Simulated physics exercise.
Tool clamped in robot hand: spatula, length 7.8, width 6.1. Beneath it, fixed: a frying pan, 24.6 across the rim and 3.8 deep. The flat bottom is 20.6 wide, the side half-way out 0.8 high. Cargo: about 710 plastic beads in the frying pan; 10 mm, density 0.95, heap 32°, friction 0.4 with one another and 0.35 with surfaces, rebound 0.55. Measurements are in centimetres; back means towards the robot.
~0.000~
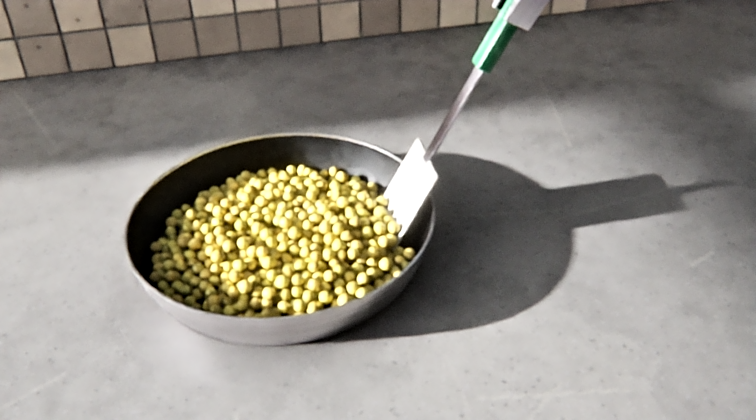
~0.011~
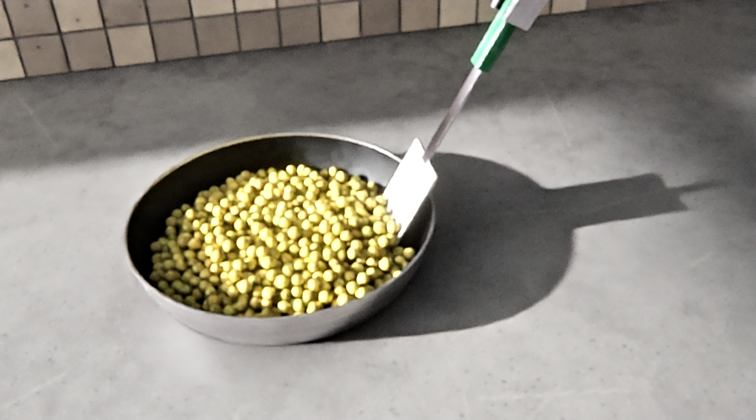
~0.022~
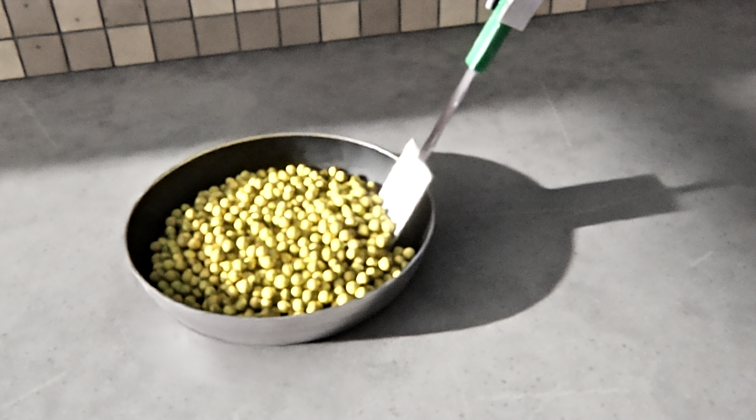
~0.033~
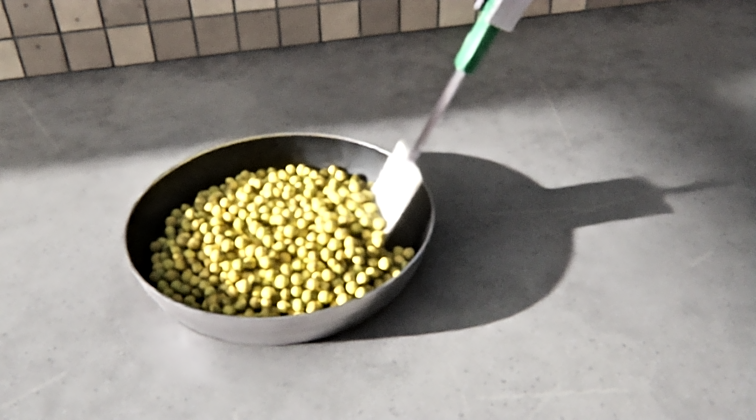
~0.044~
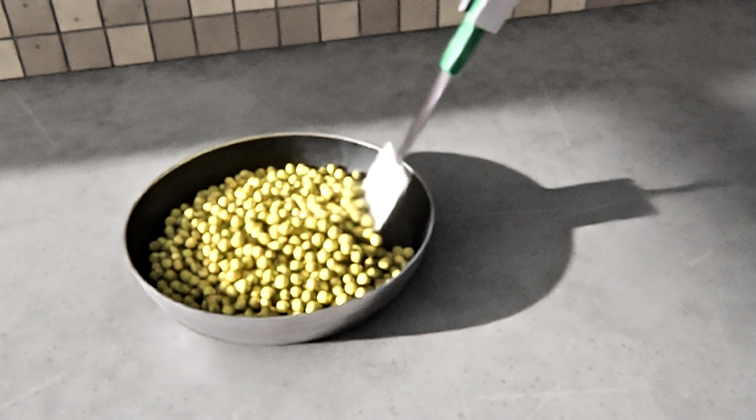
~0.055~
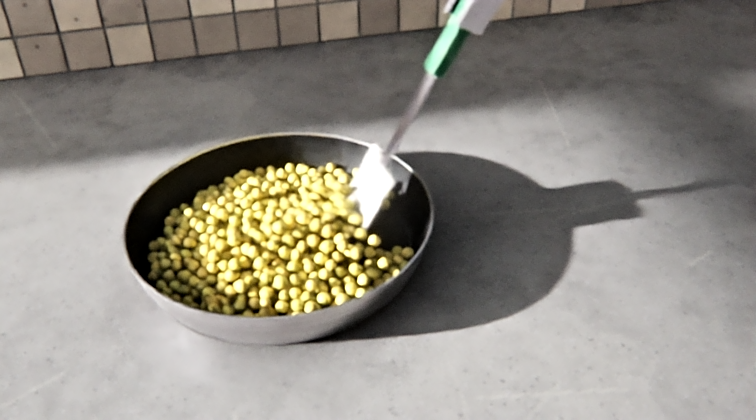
A white spatula with a green handle moves left through yellow-green beads in a frying pan.
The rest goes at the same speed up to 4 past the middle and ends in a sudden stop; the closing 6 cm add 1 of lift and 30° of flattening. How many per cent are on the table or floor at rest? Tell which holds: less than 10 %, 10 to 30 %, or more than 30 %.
What holds is less than 10 %.
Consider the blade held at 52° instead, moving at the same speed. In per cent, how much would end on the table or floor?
Around 0 in a hundred.
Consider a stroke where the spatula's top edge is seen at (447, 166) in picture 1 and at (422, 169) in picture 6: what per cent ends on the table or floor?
It works out to about 0 %, more or less.
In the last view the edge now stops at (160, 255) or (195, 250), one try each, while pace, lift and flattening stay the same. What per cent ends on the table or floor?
About 10 and 5 per cent.
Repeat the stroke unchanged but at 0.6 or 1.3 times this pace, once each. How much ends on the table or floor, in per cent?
Roughly 0 % and roughly 5 %.
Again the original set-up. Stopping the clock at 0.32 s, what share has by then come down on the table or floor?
Estimate: About 0 percent.
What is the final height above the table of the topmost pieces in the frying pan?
About 4.5 cm above the table.
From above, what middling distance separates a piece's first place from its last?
The answer is about 2 cm.
By 0.08 s, sloping 59°, highest piece 5 above the table; 710 in the frying pan.
By 0.11 s, sloping 48°, highest piece 6 above the table; 710 in the frying pan.
By 0.32 s, sloping 31°, highest piece 5 above the table; 710 in the frying pan.
By 1.37 s, sloping 31°, highest piece 4 above the table; 710 in the frying pan.
Final count, 710 in the frying pan. That is 0 % on the table or floor.
